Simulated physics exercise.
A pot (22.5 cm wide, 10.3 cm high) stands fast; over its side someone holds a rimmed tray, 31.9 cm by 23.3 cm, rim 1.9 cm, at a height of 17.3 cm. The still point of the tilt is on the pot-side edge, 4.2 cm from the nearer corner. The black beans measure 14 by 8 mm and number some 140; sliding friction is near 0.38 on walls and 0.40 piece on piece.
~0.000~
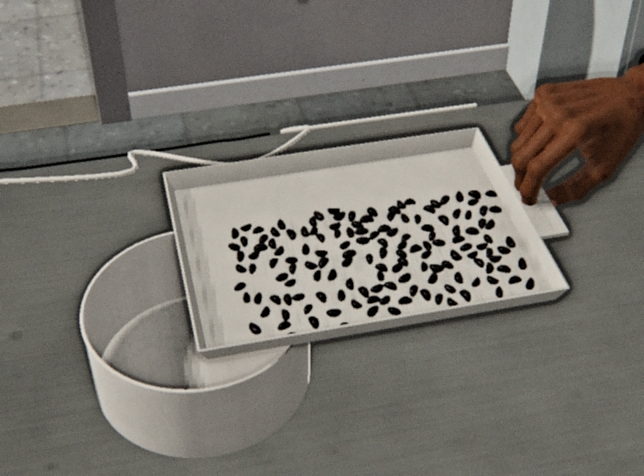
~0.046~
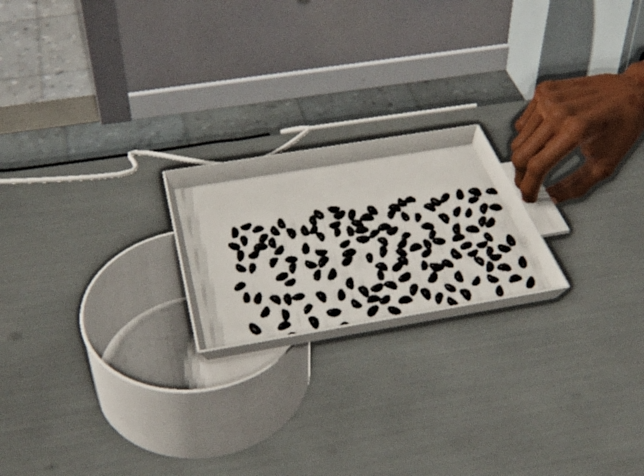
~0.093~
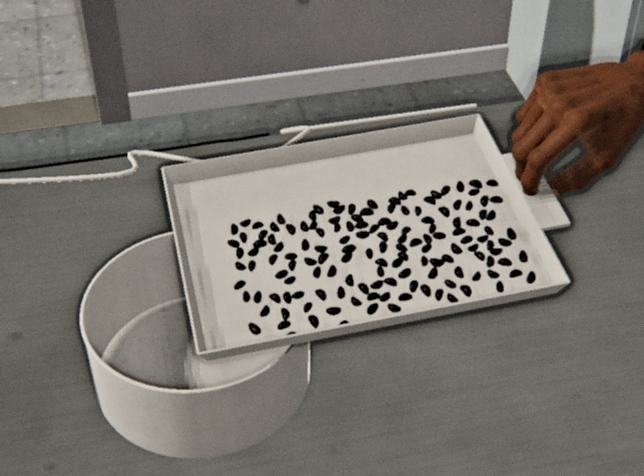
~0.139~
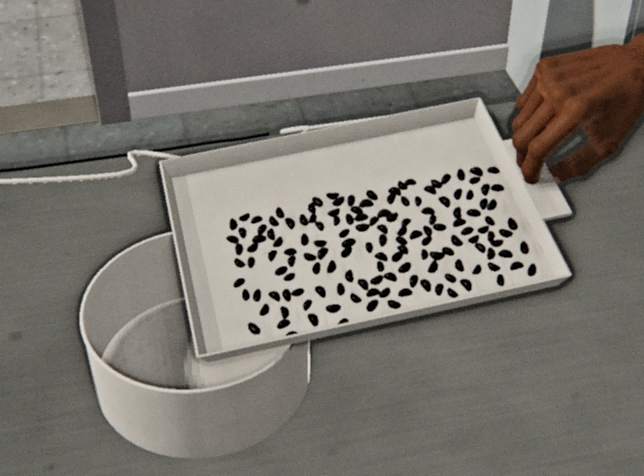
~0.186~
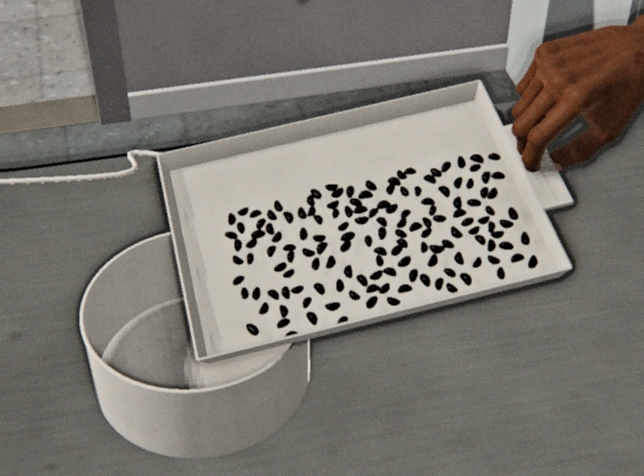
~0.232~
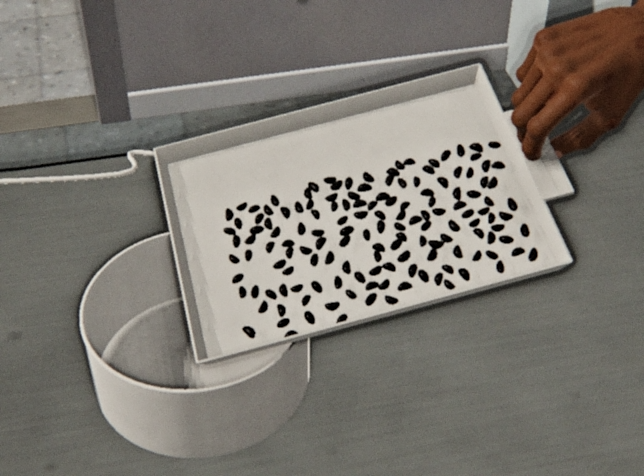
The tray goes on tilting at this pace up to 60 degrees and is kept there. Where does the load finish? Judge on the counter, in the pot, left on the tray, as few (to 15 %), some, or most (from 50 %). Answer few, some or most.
On the counter: Most; in the pot: Few; left on the tray: Some.
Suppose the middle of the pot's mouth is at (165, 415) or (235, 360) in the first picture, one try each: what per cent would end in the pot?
Some 70 and 60 per cent.
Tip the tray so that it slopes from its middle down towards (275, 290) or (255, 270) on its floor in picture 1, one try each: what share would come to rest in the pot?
Some 5 and 25 per cent.
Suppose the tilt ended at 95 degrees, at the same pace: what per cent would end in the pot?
In that case some 0 per cent.
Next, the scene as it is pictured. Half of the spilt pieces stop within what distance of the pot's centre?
Roughly 22 cm.
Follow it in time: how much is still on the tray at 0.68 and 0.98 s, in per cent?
In turn: 100, 50.
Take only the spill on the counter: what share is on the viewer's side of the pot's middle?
Roughly 100 per cent.
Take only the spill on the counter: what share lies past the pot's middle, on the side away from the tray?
Some 80 per cent.
After 0.50 s, tilt 37 degrees; the tray holds 100 %, the pot 0 %.
Then, at 0.68 s, tilt 52 degrees; the tray holds 100 %, the pot 0 %.
After 0.98 s, tilt 60 degrees; the tray holds 50 %, the pot 0 %.
In the end, at 2.7 s, counter 75 %, pot 0 %, tray 25 %.
